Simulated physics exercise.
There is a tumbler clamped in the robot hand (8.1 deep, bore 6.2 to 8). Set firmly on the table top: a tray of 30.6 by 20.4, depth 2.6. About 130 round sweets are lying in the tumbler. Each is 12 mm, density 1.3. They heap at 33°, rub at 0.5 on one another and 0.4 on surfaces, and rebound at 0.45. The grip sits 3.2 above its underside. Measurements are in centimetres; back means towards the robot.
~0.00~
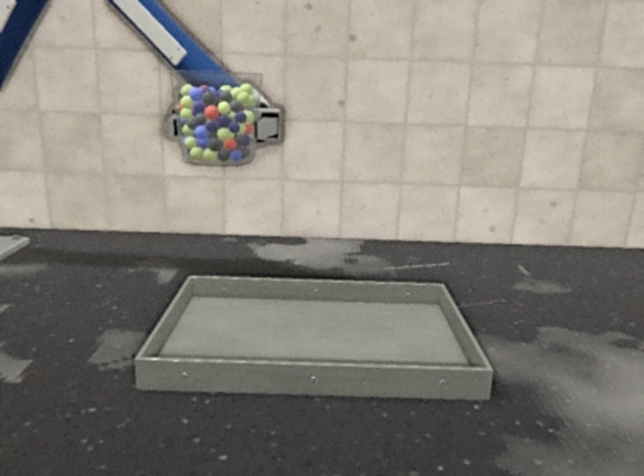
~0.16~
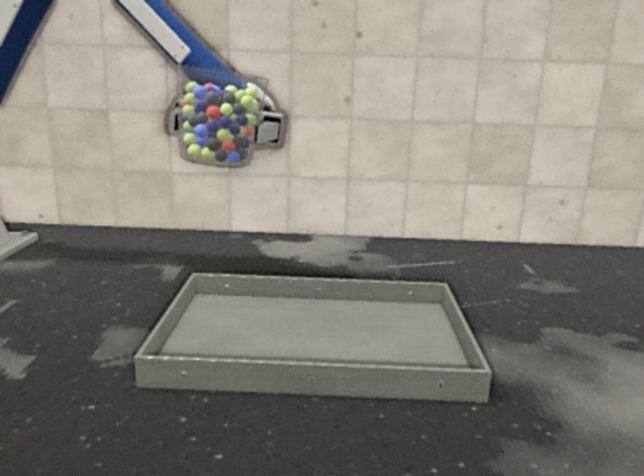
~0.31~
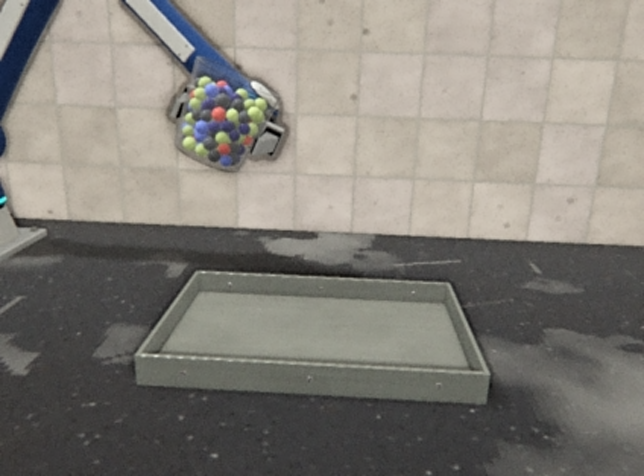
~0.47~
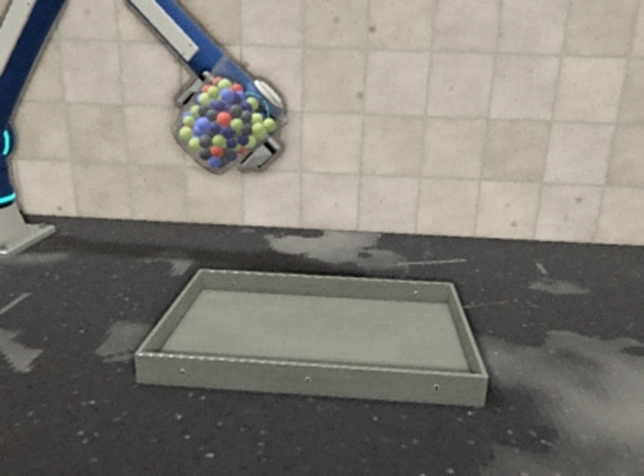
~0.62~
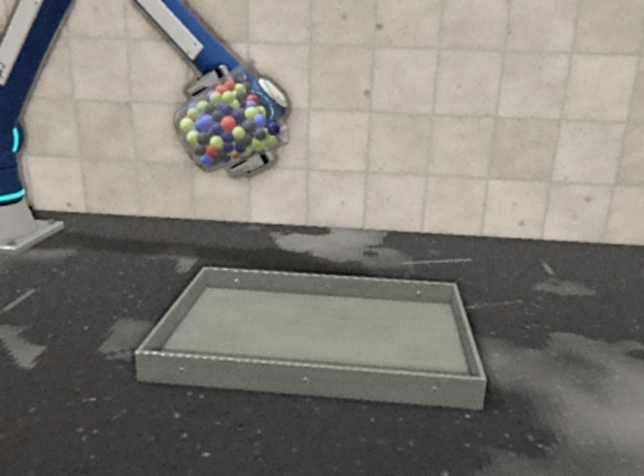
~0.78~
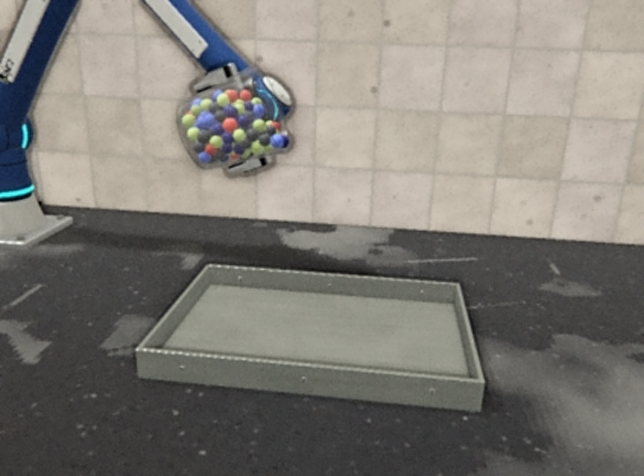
A clear tumbler of colourful round sweets tilts steadily in a robot hand above a tray.
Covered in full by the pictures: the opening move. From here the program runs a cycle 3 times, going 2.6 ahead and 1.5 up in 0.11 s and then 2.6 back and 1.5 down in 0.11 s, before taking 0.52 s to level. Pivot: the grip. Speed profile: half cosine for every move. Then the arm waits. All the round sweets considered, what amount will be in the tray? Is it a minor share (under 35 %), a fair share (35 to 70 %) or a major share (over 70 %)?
It is a fair share.
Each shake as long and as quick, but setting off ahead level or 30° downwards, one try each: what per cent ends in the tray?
Estimates, in order: 45 % then 25 %.
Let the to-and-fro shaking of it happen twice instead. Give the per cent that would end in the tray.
Expected share: About 45 %.
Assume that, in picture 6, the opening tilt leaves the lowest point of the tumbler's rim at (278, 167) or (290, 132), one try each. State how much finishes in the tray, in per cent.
The first try gives around 90 percent and the second around 25 percent.
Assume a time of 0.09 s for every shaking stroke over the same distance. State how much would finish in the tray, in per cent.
It would come to around 75 %.
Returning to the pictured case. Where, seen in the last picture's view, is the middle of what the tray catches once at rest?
Roughly at (356, 336) in the last picture.
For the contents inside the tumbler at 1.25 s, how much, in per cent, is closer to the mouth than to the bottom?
I'd guess about 55 percent of it.
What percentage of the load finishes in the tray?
Estimate: Near 60 %.
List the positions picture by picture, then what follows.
Tumbler middle at (218, 119), level; upper third of the load around (215, 102), from x 185 to 250, top at y 90; 132 in the tumbler, in the first picture.
Tumbler middle at (219, 119), tilted 6° forward; upper third of the load around (217, 101), from x 190 to 250, top at y 90, in the second picture.
Tumbler middle at (223, 119), tilted 23° forward; upper third of the load around (220, 103), from x 190 to 260, top at y 85, in the third picture.
Tumbler middle at (226, 121), tilted 45° forward; upper third of the load around (222, 106), from x 185 to 270, top at y 85, in the fourth picture.
Tumbler middle at (229, 124), tilted 62° forward; upper third of the load around (228, 108), from x 185 to 275, top at y 85, in the fifth picture.
Tumbler middle at (231, 124), tilted 68° forward; upper third of the load around (229, 110), from x 190 to 285, top at y 95; 132 in the tumbler, in the sixth picture.
By 1.25 s, tilted 68° forward, highest piece 23 above the table; 74 in the tumbler, 34 in the tray, 24 in flight or on a rim.
By 1.72 s, tilted 29° forward, highest piece 24 above the table; 77 in the tray, 54 in the tumbler, 1 on the table or floor.
By 2.16 s, level, highest piece 25 above the table; 77 in the tray, 54 in the tumbler, 1 on the table or floor.
By 3.21 s, level, highest piece 25 above the table; 77 in the tray, 54 in the tumbler, 1 on the table or floor.
Final count, 77 in the tray, 54 in the tumbler, 1 on the table or floor. That is 58 % in the tray.
